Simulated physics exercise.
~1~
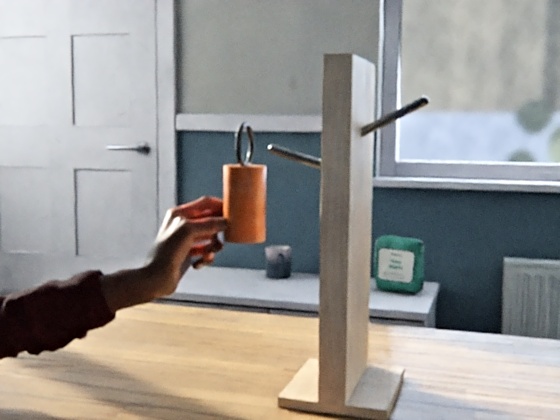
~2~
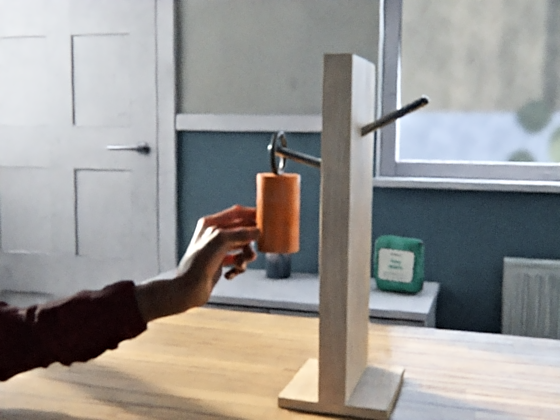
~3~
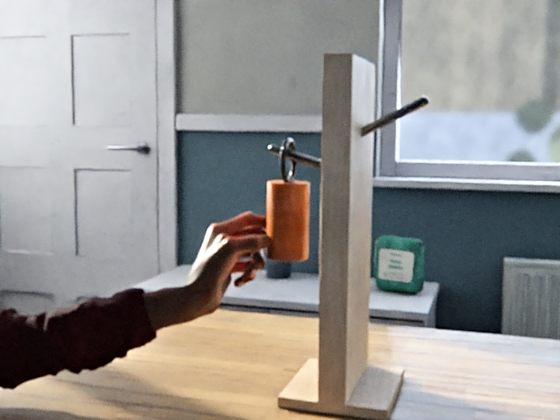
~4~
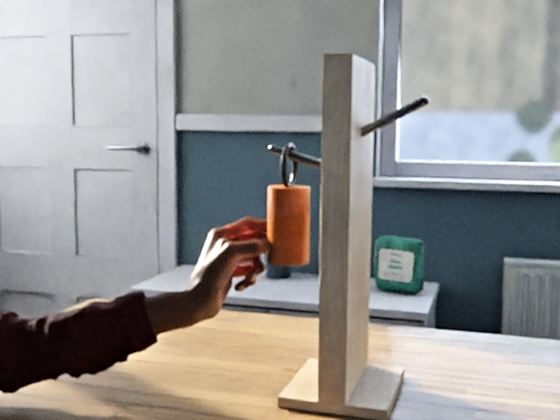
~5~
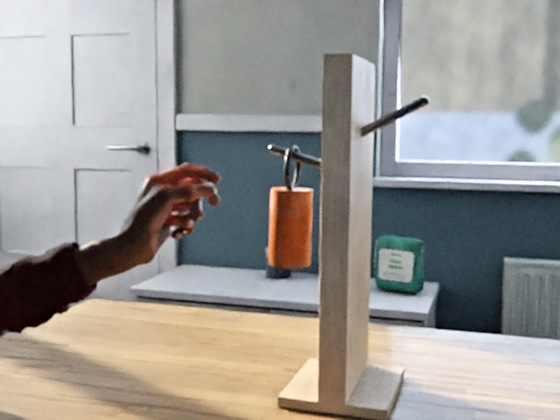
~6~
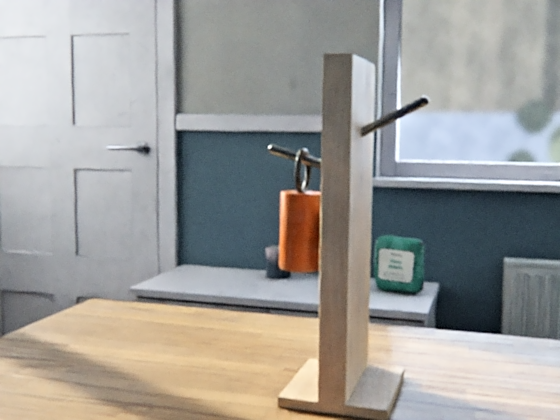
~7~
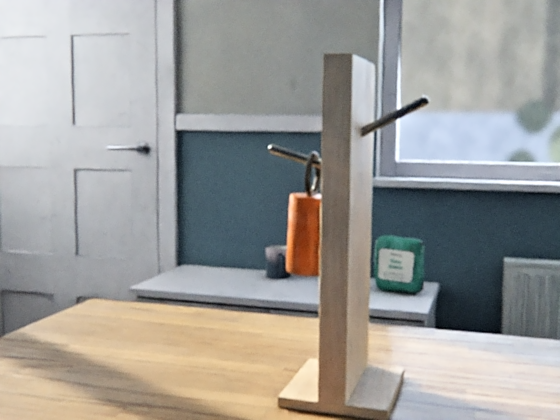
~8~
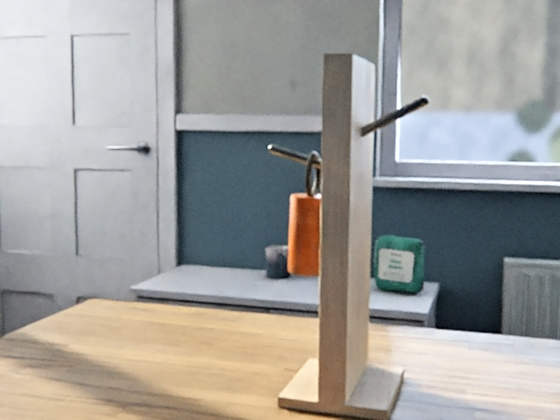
An orange lantern was lifted by a hand onto the left peg of a wooden stand on a table, and after the hand let go and drew back, it slid a little right along the peg toward the post and stayed hanging there.
